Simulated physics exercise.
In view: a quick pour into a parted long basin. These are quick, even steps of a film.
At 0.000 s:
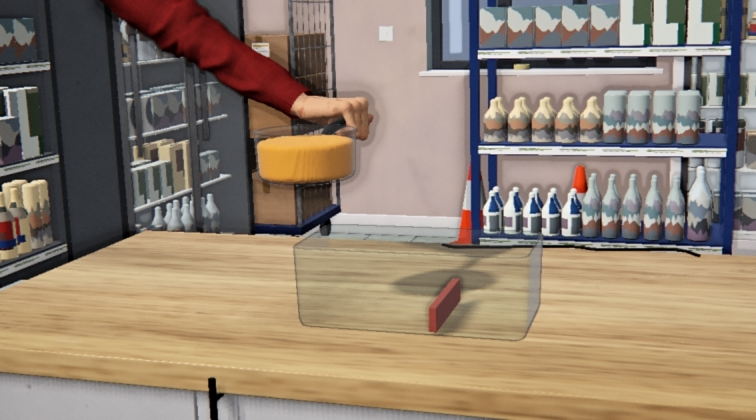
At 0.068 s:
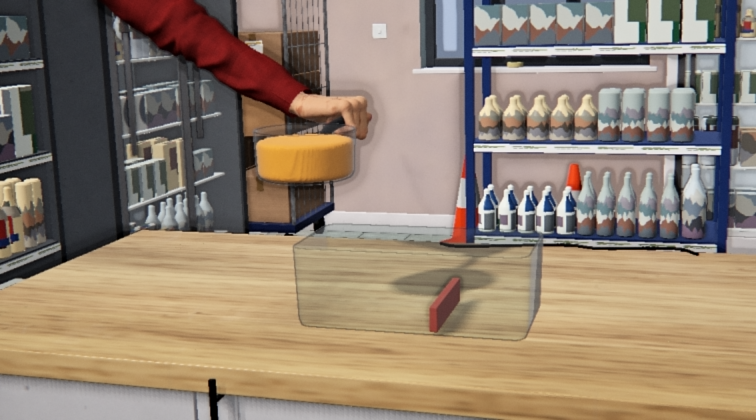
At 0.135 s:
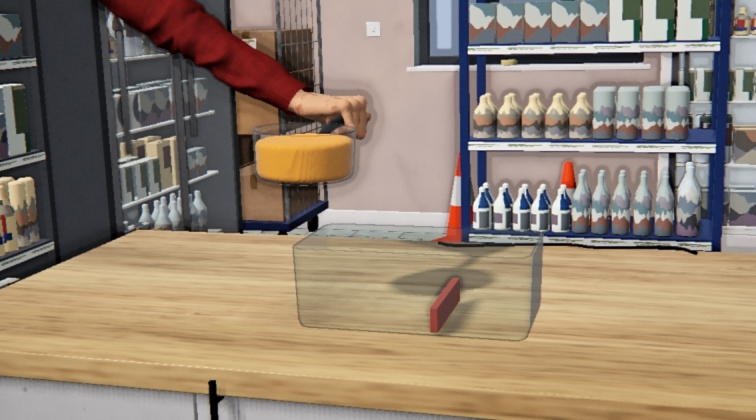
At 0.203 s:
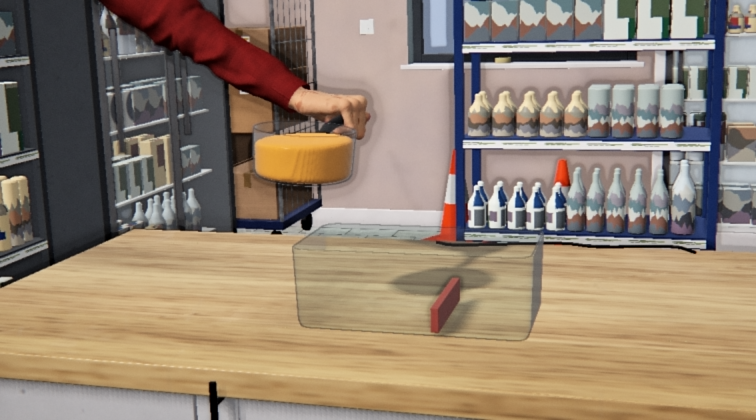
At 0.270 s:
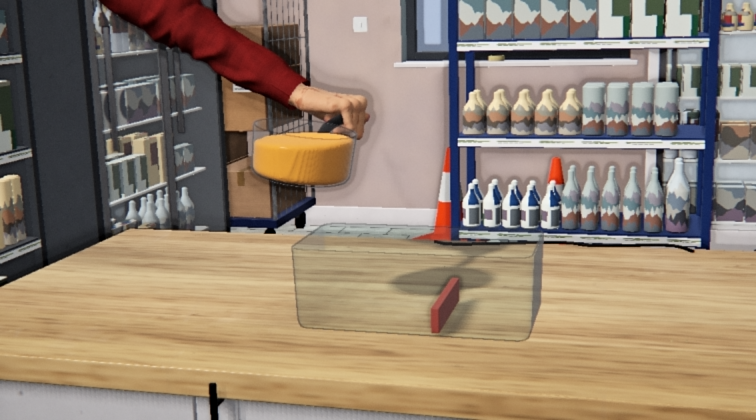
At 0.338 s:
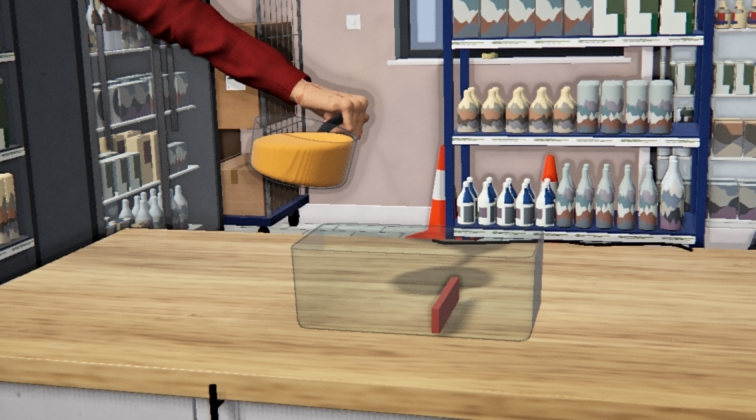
In a shop, a hand slowly tilts a round yellow pan rightward above a clear basin.
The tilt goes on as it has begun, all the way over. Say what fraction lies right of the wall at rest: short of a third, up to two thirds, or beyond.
The share right of the wall is under a third.
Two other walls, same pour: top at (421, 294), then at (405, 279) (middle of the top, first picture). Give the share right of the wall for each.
The first gives 15 %, the second 35 %.
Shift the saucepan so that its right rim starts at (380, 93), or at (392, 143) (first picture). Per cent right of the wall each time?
In turn 40 and 40 in a hundred.
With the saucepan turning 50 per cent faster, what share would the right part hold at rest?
Some 10 per cent.
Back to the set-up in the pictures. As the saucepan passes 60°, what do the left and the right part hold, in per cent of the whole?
Some 15 per cent left and 0 right.
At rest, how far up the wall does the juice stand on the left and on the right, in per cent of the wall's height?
Some 70 per cent left and 10 right.
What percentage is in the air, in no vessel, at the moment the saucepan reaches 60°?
It comes to 30 per cent or so.
A moment on, the saucepan is tipped part way and 57 per cent is still to pour, 15 is left of the wall and 0 right of it.
Next, the saucepan is tipped on its side and 14 per cent is still to pour, 73 is left of the wall and 5 right of it.
Then the saucepan is tipped on its side and 2 per cent is still to pour, 89 is left of the wall and 7 right of it.
Later the saucepan is tipped on its side and 0 per cent is still to pour, 92 is left of the wall and 7 right of it.
At rest 92 per cent lies left of the wall, 7 right of it and 0 outside.
